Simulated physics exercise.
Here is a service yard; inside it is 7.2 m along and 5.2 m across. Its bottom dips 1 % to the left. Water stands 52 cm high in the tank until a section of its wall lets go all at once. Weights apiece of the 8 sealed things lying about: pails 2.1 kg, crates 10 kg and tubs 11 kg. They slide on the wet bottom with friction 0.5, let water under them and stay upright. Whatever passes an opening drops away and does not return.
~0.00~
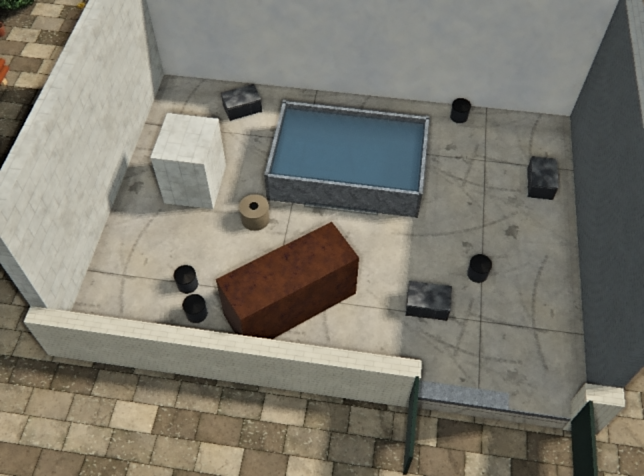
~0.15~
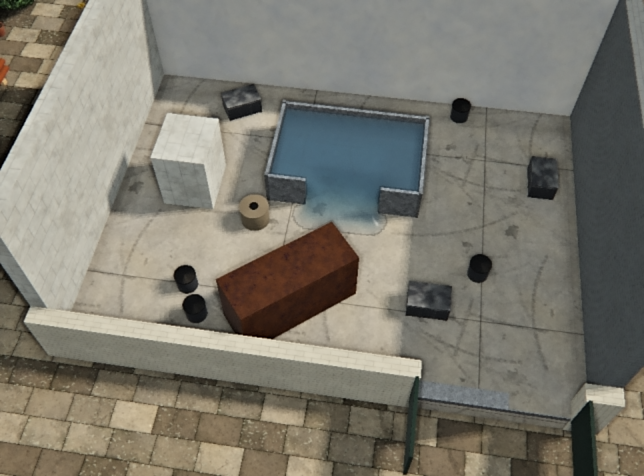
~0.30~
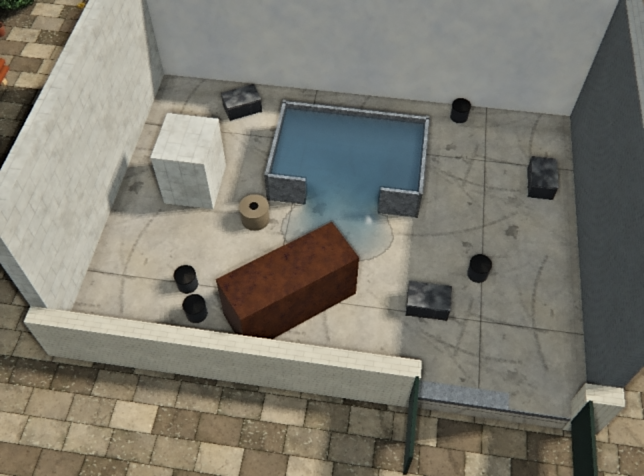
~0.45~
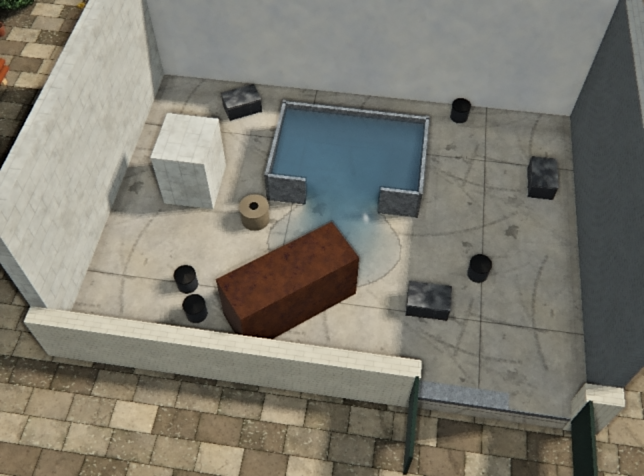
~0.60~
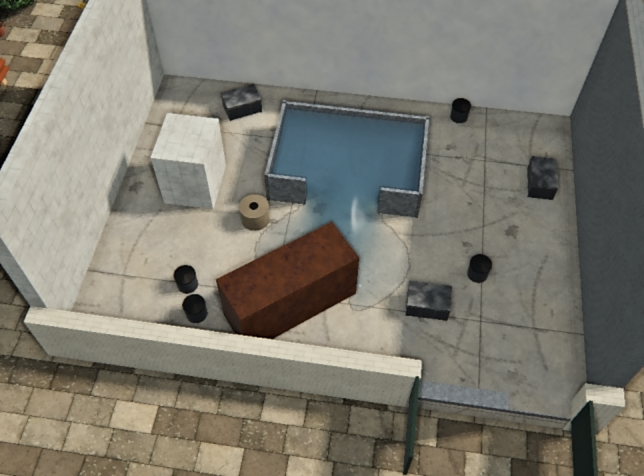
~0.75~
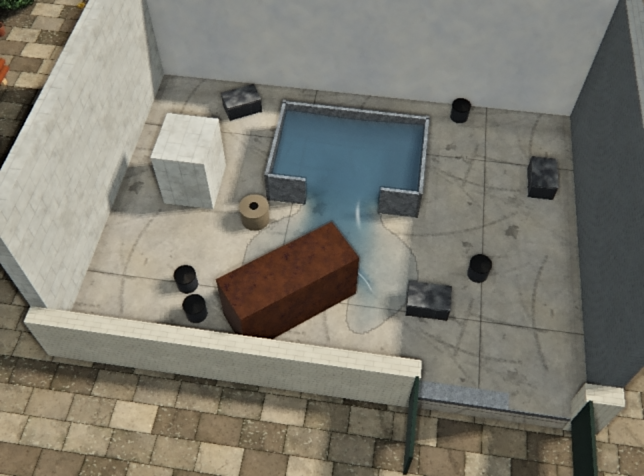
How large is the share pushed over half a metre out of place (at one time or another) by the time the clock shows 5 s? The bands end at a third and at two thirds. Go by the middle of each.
That comes to from one to two thirds.
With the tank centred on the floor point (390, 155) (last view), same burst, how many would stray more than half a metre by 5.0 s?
Then 4.
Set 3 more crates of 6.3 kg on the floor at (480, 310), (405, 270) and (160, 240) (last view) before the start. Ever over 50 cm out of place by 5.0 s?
In turn: More, more, over.
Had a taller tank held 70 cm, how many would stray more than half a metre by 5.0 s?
In that case 3 of them.
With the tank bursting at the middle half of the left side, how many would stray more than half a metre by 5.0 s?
Then 3.
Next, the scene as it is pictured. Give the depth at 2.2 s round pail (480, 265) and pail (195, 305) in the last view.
About 1 and 10 cm.
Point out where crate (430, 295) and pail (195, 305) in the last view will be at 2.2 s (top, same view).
Near (538, 319) and (98, 312).
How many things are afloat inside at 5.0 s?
I count 3.
After 1.1 s 0 of 8 are over 50 cm from their spots; 0 afloat.
After 2.2 s 3 of 8 are over 50 cm from their spots; 2 afloat.
After 3.5 s 3 of 8 are over 50 cm from their spots; 2 afloat.
After 5.0 s 3 of 8 are over 50 cm from their spots, and 3 have been at some point; 3 afloat.
